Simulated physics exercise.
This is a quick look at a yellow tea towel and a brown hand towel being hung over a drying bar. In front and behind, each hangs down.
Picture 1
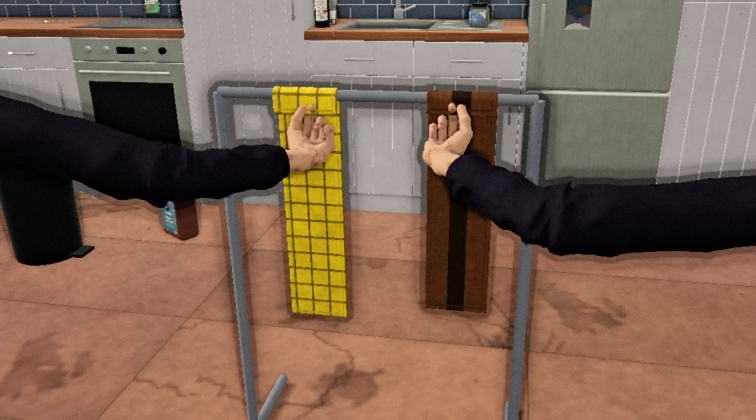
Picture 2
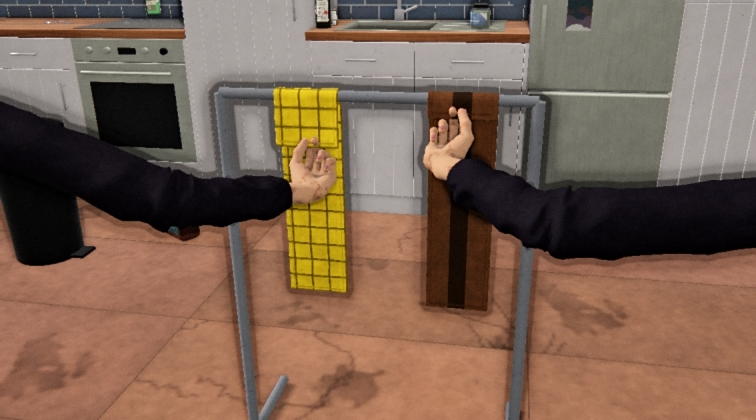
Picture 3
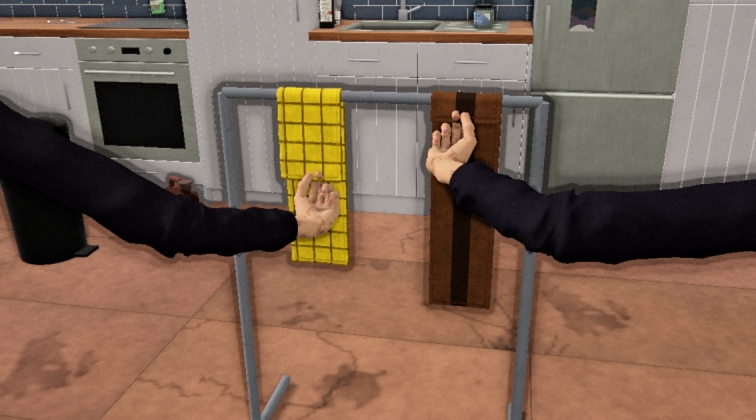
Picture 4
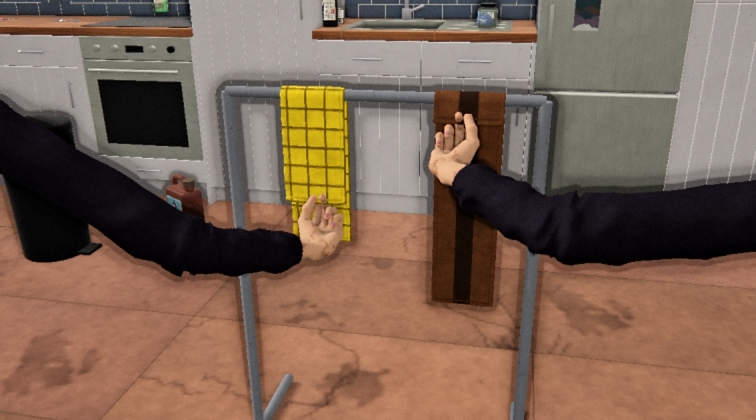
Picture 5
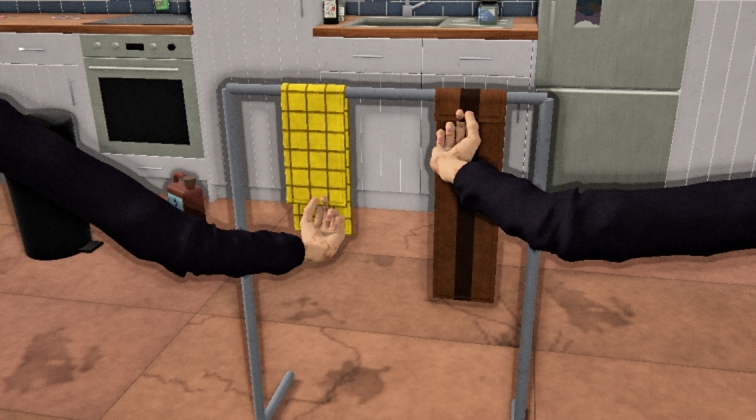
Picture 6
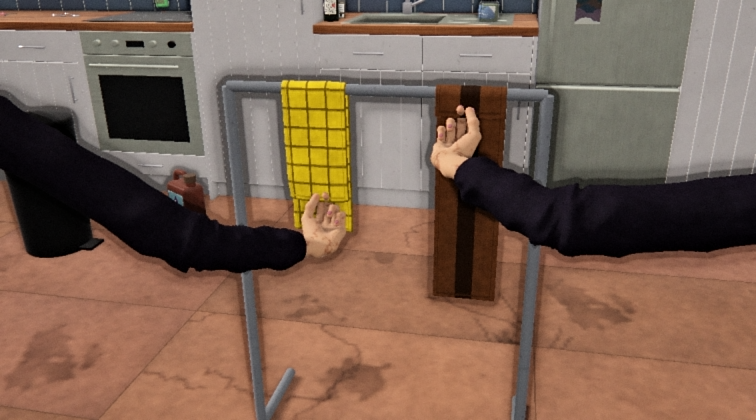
To begin with, a yellow checked towel and a brown one hang over a bar, short in front and long behind, a hand at each. The left hand pulls the yellow front down while its back rises, leaving them nearly even; the brown towel stays almost unchanged, its front far shorter.
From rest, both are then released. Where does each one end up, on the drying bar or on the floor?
As it turns out, the yellow tea towel hangs there, the brown hand towel is pulled off by its long side.
Then, 0.34 s on from there, tea towel as it was left; hand towel clear of the rail and dropping near (465, 248).
Then, 0.60 s on from there, tea towel as it was left; hand towel in a heap on the floor.
In the end, tea towel as it was left; hand towel in a heap on the floor. The yellow tea towel keeps its place and the brown hand towel slides off.
